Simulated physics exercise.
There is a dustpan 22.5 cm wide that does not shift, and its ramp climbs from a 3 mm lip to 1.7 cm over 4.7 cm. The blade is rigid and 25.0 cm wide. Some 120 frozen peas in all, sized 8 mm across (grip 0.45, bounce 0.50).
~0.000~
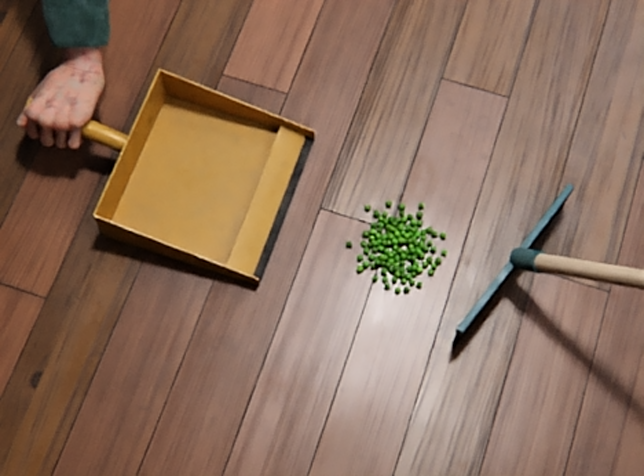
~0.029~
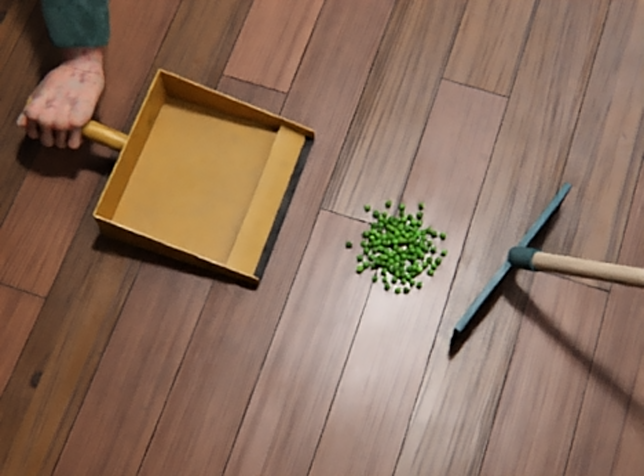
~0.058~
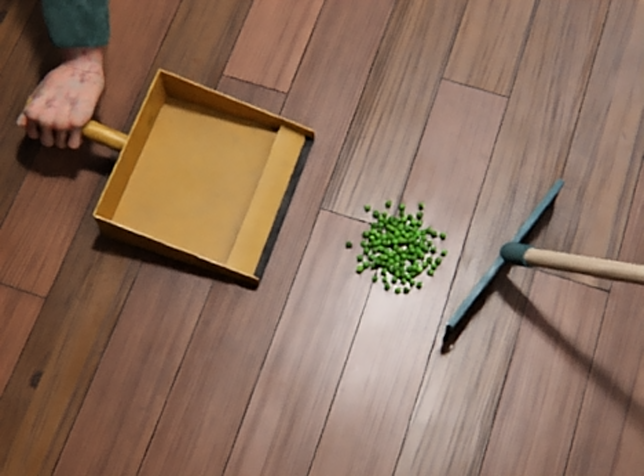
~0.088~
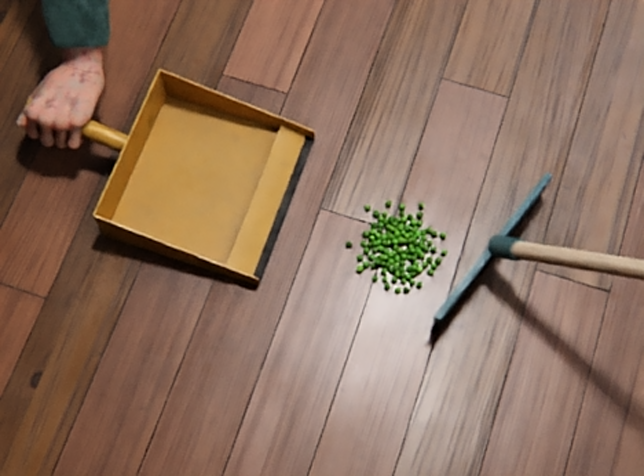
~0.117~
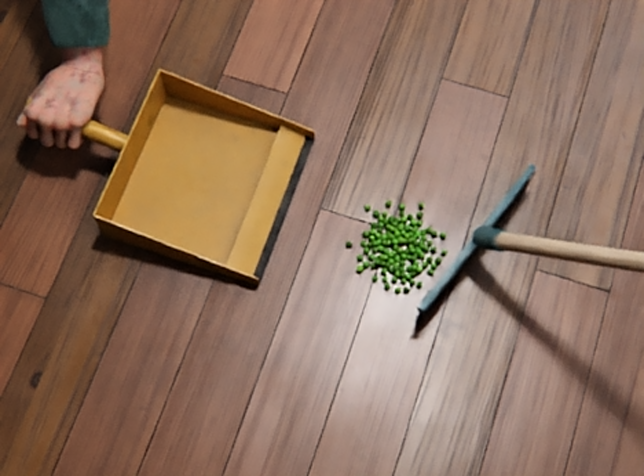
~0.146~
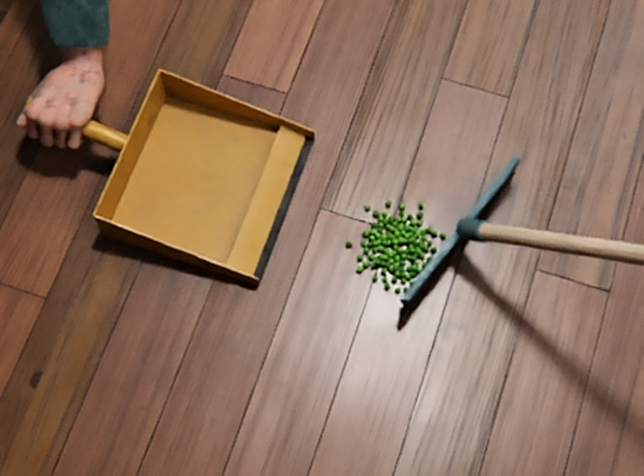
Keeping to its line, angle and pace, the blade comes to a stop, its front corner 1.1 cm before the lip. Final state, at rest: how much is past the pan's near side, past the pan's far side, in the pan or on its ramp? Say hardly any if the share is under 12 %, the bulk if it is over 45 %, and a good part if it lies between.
Near side - hardly any, far side - a good part, pan - a good part.
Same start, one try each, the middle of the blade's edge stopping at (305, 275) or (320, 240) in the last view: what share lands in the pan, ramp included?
Roughly 0 % and 5 %.
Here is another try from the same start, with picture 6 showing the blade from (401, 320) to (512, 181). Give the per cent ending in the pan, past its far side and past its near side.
The pan gets 0, the far side 10 and the near side 0.
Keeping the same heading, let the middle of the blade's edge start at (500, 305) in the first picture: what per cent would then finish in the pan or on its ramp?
10 per cent, roughly.
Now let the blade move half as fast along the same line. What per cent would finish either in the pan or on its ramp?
Then near 10 in a hundred.
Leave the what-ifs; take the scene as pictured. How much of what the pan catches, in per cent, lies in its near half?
40 per cent.
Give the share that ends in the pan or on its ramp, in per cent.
I'd say close to 15 per cent.
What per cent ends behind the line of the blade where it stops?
Some 5 percent, give or take.
Then, at 0.27 s, middle of the blade 13 cm from the lip; 0 % over the lip, far side 0 %, near side 0 %.
After 0.35 s, middle of the blade 7 cm from the lip; 0 % over the lip, far side 5 %, near side 0 %.
After 0.57 s, middle of the blade 5 cm from the lip; 20 % over the lip, far side 20 %, near side 0 %.
At rest (1.4 s), near side 0 %, far side 20 %, pan 15 %, in front of the lip or behind the blade 65 %.
